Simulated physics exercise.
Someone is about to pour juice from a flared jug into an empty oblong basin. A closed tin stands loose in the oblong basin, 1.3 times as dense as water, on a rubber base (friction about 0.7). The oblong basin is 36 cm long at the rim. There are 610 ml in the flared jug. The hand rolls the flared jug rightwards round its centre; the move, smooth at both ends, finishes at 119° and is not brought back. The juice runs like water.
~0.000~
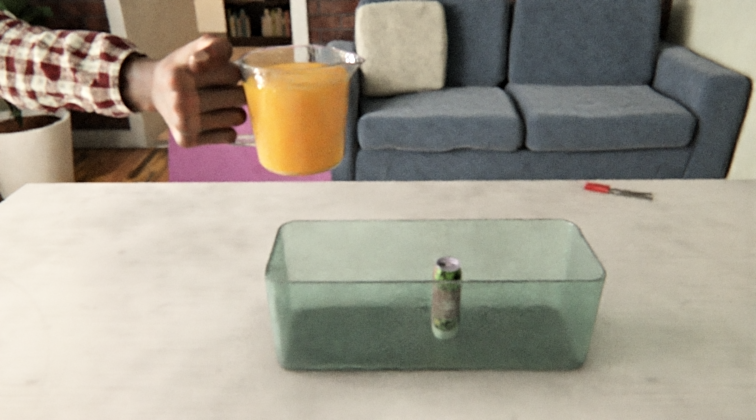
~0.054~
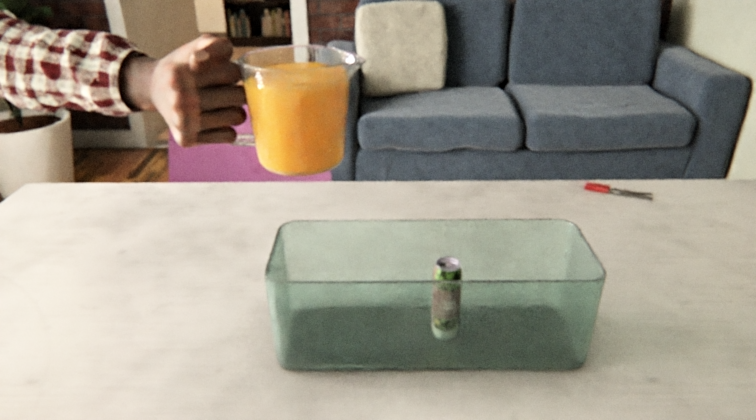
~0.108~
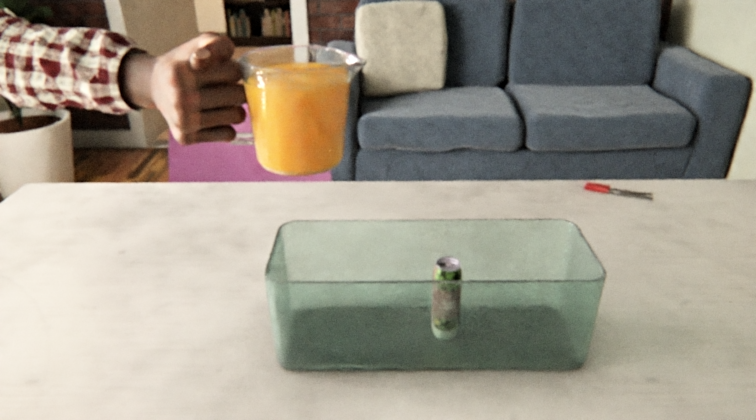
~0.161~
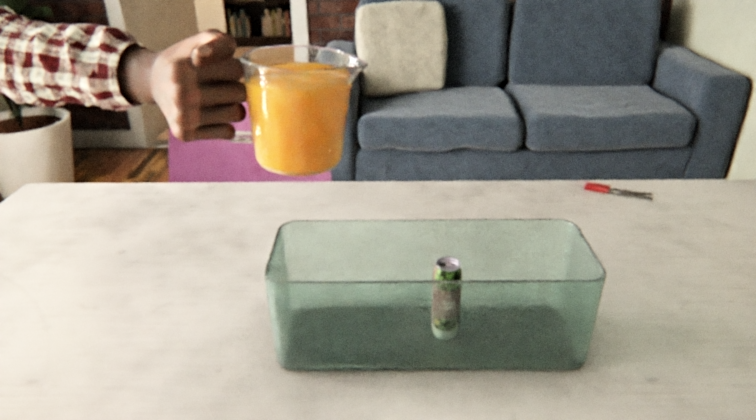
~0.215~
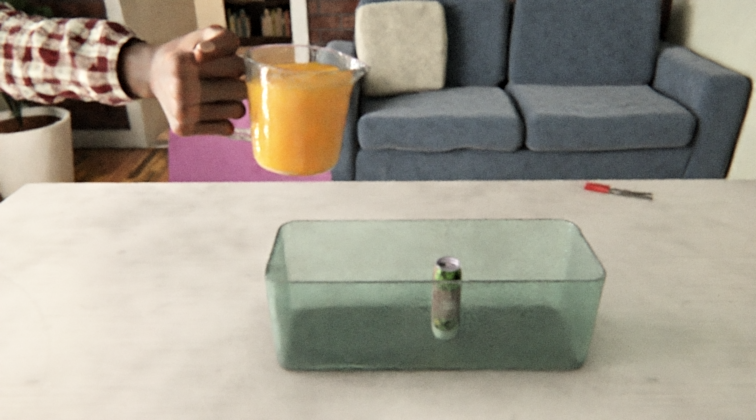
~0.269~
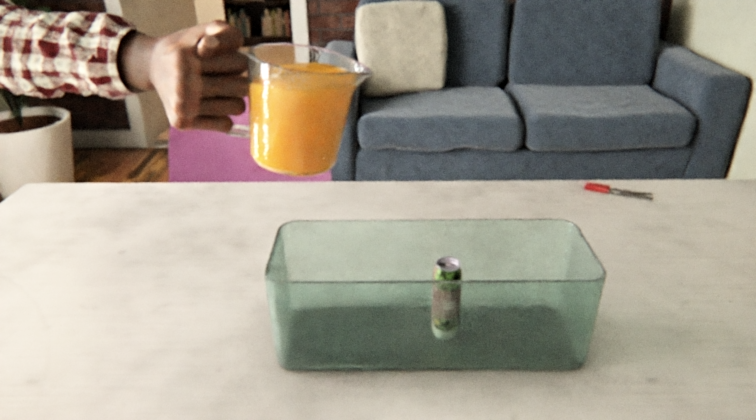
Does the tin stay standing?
It keeps standing.
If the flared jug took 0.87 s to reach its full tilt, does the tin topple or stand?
The tin topples.
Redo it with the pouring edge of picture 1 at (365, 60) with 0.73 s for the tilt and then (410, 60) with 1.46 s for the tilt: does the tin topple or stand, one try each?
First it goes over; then it stays up.
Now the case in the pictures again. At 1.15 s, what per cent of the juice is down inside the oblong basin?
Some 74 per cent.
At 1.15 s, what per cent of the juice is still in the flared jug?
About 12 per cent.
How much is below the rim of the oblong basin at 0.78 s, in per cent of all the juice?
Near 8 in a hundred.
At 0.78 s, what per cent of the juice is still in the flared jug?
Near 72 in a hundred.
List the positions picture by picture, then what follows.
The first picture shows tilt 0°; pouring edge (365, 59); surface from (248, 73) to (349, 73); the oblong basin's rim runs from (273, 251) to (590, 249); the tin's top is at (448, 267).
The second picture shows tilt 0°; pouring edge (365, 59); surface from (248, 73) to (349, 73).
The third picture shows tilt 2°; pouring edge (366, 61); surface from (248, 73) to (349, 73).
The fourth picture shows tilt 4°; pouring edge (368, 63); surface from (249, 73) to (351, 74).
The fifth picture shows tilt 6°; pouring edge (370, 67); surface from (252, 74) to (354, 74).
The sixth picture shows tilt 10°; pouring edge (373, 71); surface from (253, 74) to (358, 74).
After 0.78 s the tilt is 65° and 73 per cent is still to pour; the tin stands where it began.
After 1.15 s the tilt is 106° and 12 per cent is still to pour; the tin stands 1 cm from where it began.
After 1.54 s the tilt is 119° and 0 per cent is still to pour; the tin stands 1 cm from where it began.
After 1.96 s the tilt is 119° and 0 per cent is still to pour; the tin stands 2 cm from where it began.
In the end the tin stands 2 cm from where it began.
